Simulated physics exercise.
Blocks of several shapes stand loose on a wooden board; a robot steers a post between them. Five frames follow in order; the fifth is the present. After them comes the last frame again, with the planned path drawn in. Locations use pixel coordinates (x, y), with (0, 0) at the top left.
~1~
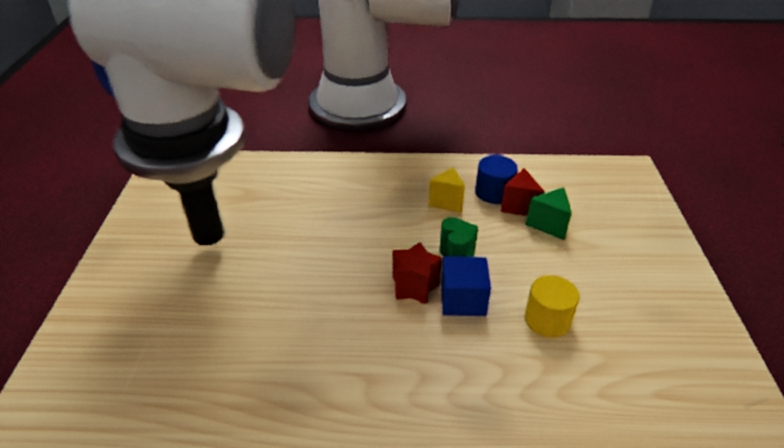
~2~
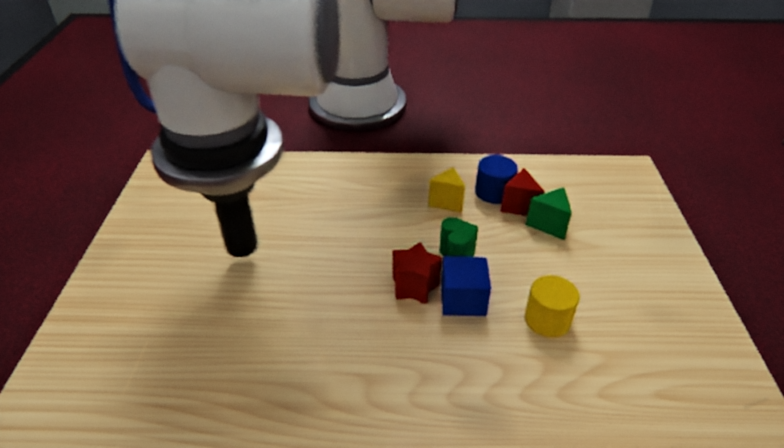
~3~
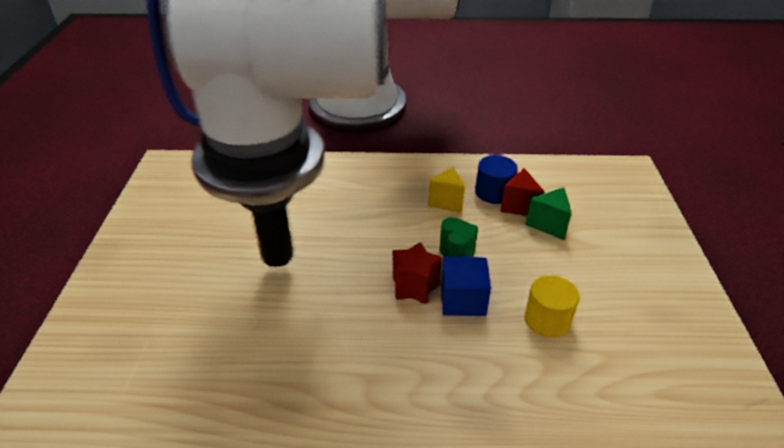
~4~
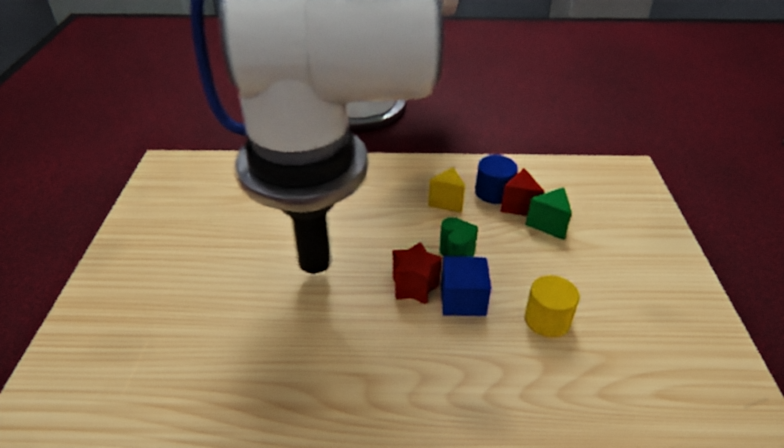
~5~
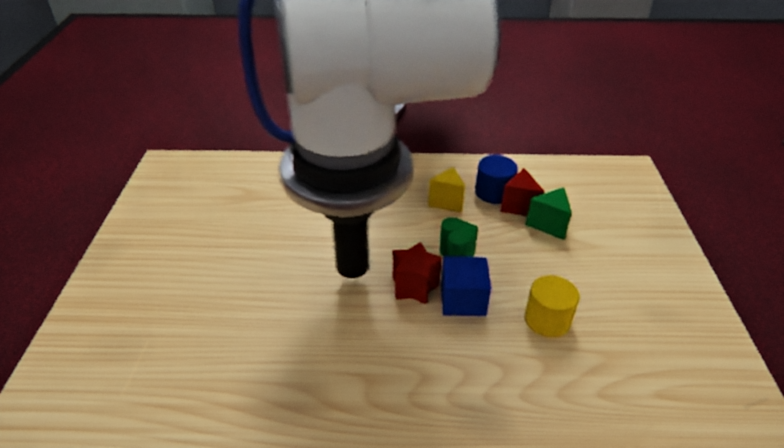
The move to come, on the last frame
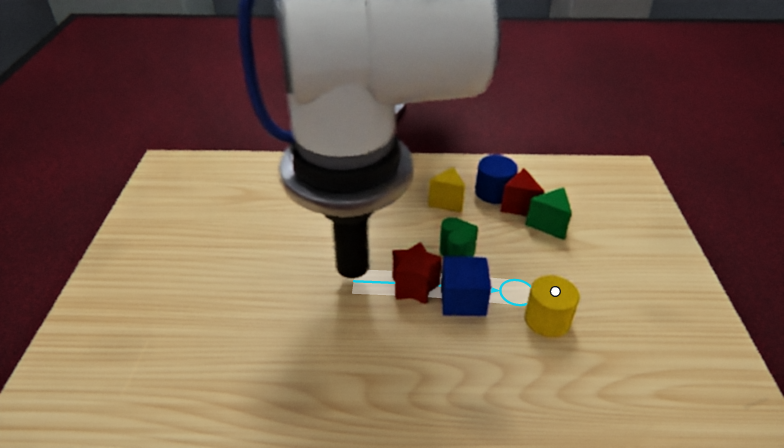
A pale wooden board on a dark red surface is seen from above at an angle, by a camera that stays still. A red star, green heart, blue cube and yellow cylinder sit right of centre, with a yellow triangle, blue cylinder, red triangle and green triangle behind them. A white robot arm carries its black post from the left steadily rightward and slightly nearer, close to the red star, while every block stays still.
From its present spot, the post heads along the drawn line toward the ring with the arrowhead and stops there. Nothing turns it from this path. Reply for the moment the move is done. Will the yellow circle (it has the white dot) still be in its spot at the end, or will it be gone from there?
It leaves its spot.
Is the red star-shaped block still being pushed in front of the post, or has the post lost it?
Looking at the end of the path, the red star-shaped block is still being driven ahead.
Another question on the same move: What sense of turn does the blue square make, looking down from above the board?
My prediction: CW.
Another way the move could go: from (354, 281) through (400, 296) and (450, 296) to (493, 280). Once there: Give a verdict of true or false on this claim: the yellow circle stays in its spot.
My answer: False.
Drawn move, from (354, 281) directly to (517, 292); the dot is on the yellow circle.
On the path given first. One third of the way, post at (408, 270); red star-shaped block at (443, 255); blue square at (482, 273), turned 30° clockwise.
Two thirds of the way, post at (465, 274); red star-shaped block at (502, 259); green heart at (473, 227), turned 55° anticlockwise; blue square at (542, 278), turned 30° clockwise; yellow circle at (586, 301).
At the end, post at (520, 279); red star-shaped block at (559, 265); green heart at (473, 227), turned 55° anticlockwise; blue square at (601, 287), turned 35° clockwise; yellow circle at (641, 320).
